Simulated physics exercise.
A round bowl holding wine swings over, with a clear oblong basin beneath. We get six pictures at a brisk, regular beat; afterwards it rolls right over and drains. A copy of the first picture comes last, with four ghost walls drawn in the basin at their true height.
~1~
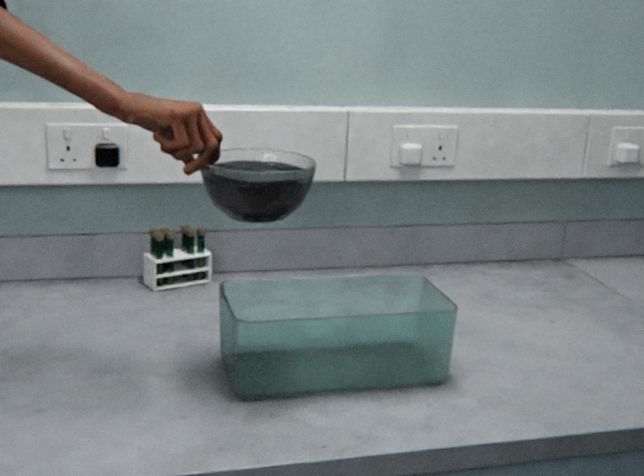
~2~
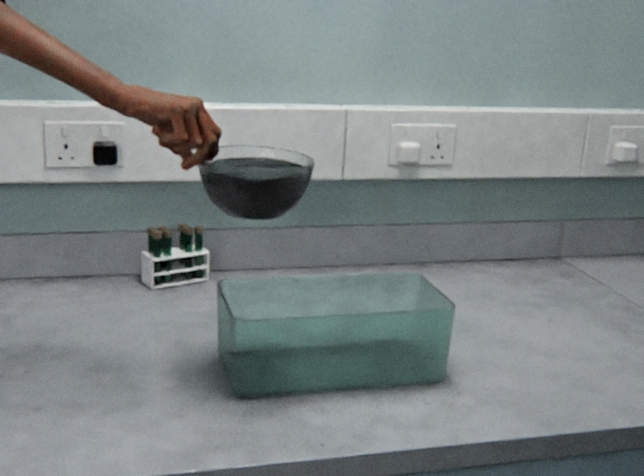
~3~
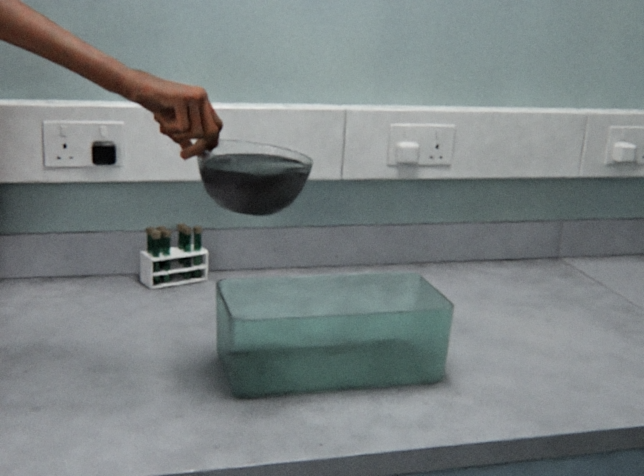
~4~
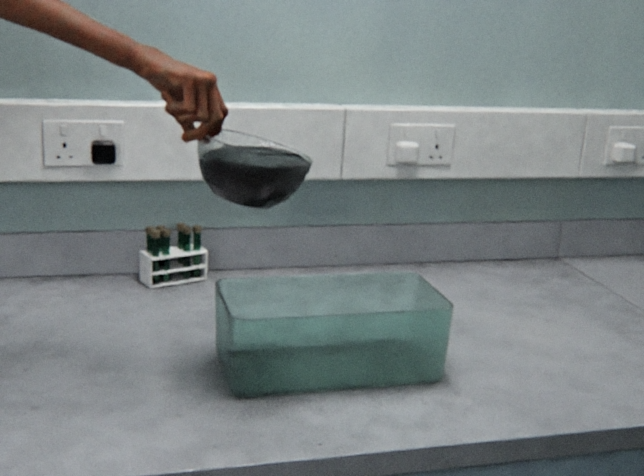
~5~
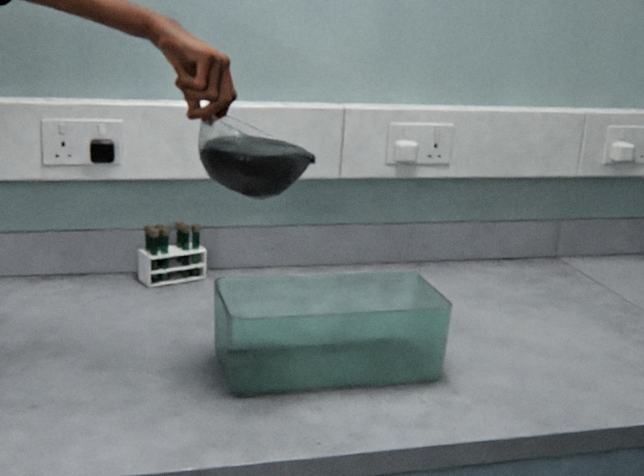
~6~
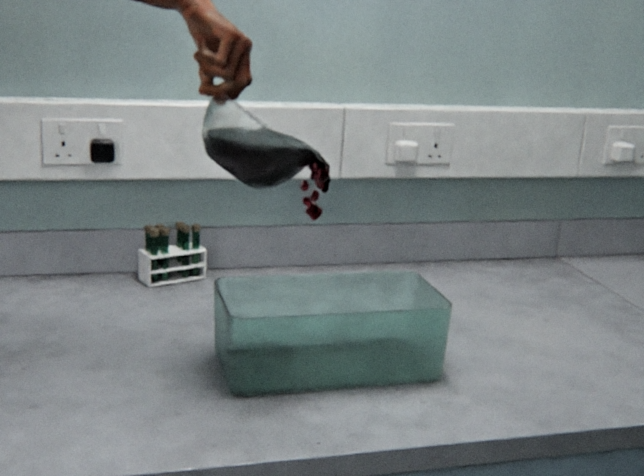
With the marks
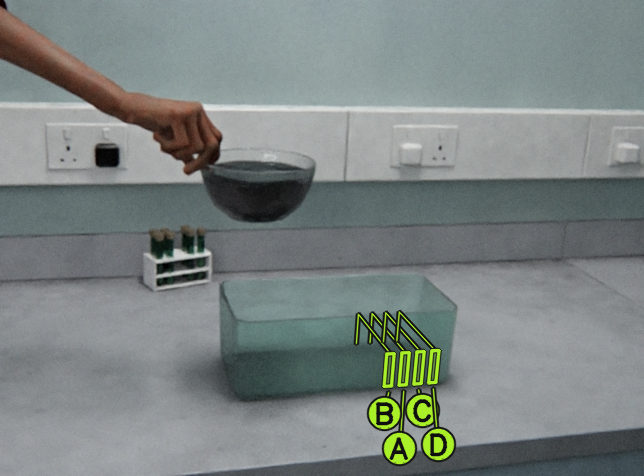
We see a hand holding a round glass bowl of dark wine above a clear oblong basin on a grey counter; the hand rises and tips the bowl to the right until dark red drops spill over its lip.
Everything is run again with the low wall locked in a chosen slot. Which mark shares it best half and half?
A.
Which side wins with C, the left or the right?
The left one.
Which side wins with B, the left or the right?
The right one.
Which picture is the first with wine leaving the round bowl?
In picture 5.
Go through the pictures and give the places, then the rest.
Upright, lip at (312, 159); basin from (234, 397) to (446, 380); nothing has left yet, in the first picture.
Upright, lip at (310, 158); nothing has left yet, in the second picture.
Tipped about 6°, lip at (309, 158); nothing has left yet, in the third picture.
Tipped about 14°, lip at (309, 157); nothing has left yet, in the fourth picture.
Tipped about 23°, lip at (308, 156); wine is over the lip, down to (311, 161), in the fifth picture.
Tipped about 35°, lip at (308, 156); wine is over the lip, down to (312, 215), in the sixth picture.
On the marked copy, A at (403, 390); B at (388, 392); C at (418, 389); D at (433, 388).
If A is chosen, about 50 % ends left of the wall and 47 % right of it.
If B is chosen, about 17 % ends left of the wall and 81 % right of it.
If C is chosen, about 82 % ends left of the wall and 16 % right of it.
If D is chosen, about 95 % ends left of the wall and 4 % right of it.
